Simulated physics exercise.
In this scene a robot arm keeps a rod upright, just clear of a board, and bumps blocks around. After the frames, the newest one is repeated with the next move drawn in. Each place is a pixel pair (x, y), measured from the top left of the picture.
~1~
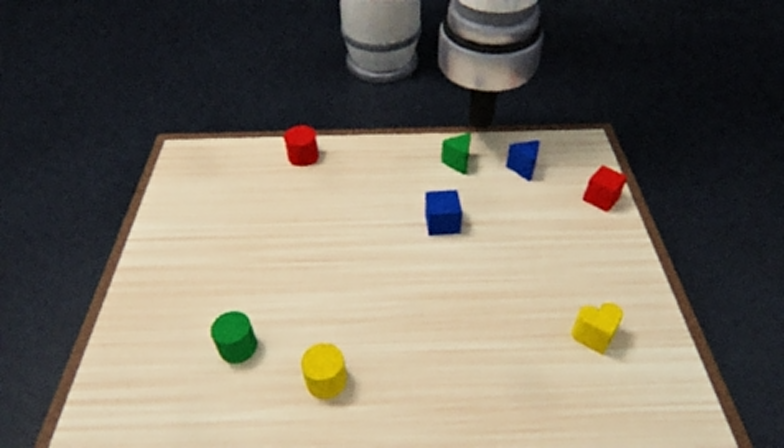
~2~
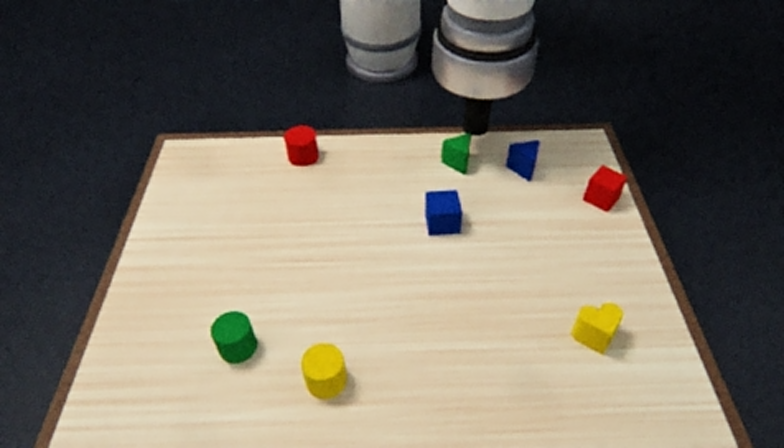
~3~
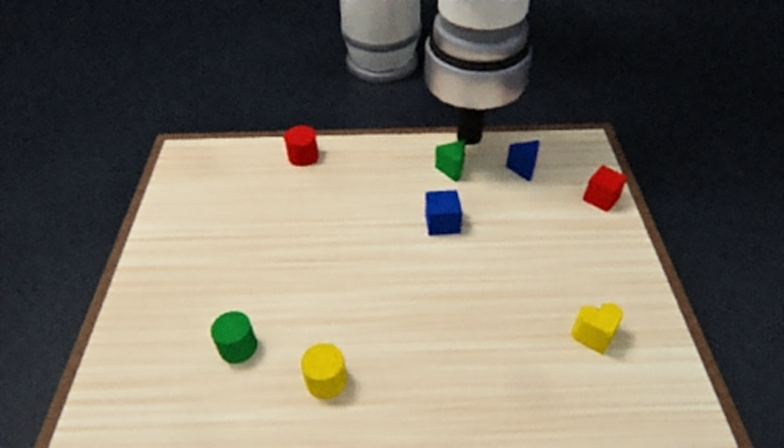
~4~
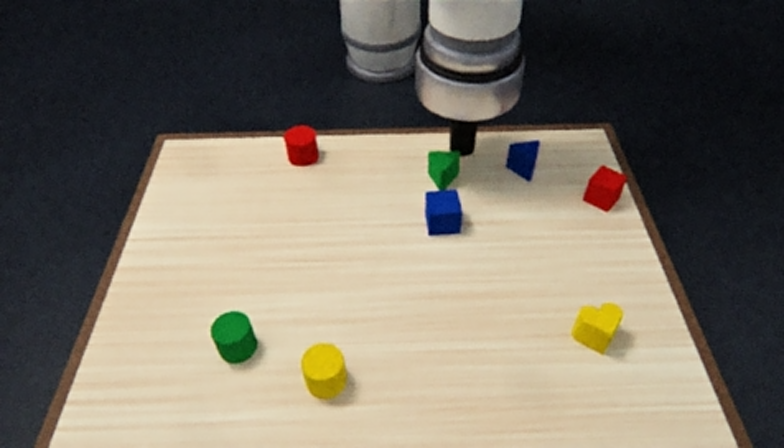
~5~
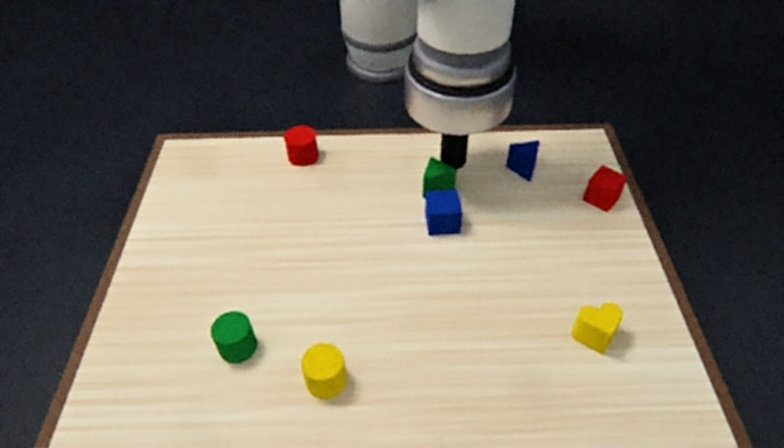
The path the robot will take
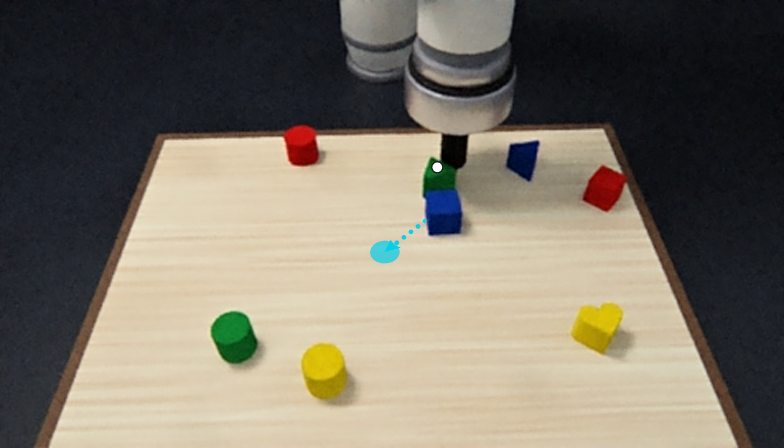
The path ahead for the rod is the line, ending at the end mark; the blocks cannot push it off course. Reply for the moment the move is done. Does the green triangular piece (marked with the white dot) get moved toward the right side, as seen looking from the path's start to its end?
Final answer: Yes.
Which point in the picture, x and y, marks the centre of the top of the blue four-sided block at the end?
At the end it should sit near (436, 226).
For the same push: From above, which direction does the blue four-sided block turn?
From overhead, the rotation is counterclockwise.
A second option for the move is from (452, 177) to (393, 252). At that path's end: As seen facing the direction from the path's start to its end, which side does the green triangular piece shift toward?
Answer: Right.
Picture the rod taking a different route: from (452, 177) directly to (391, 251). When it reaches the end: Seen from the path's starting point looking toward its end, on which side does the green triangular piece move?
To the path's right.
The line goes from (452, 177) over (443, 205) and (416, 228) to (385, 252); the dot is on the green triangular piece.
What follows on the original path. One third of the way, rod (443, 189); green triangular piece (417, 183), turned 30° clockwise; blue four-sided block (443, 205).
Two thirds of the way, rod (416, 213); green triangular piece (401, 191), turned 95° clockwise; blue four-sided block (437, 225), turned 35° anticlockwise.
At the end, rod (384, 236); green triangular piece (401, 191), turned 95° clockwise; blue four-sided block (436, 226), turned 40° anticlockwise; blue triangular piece unmoved.
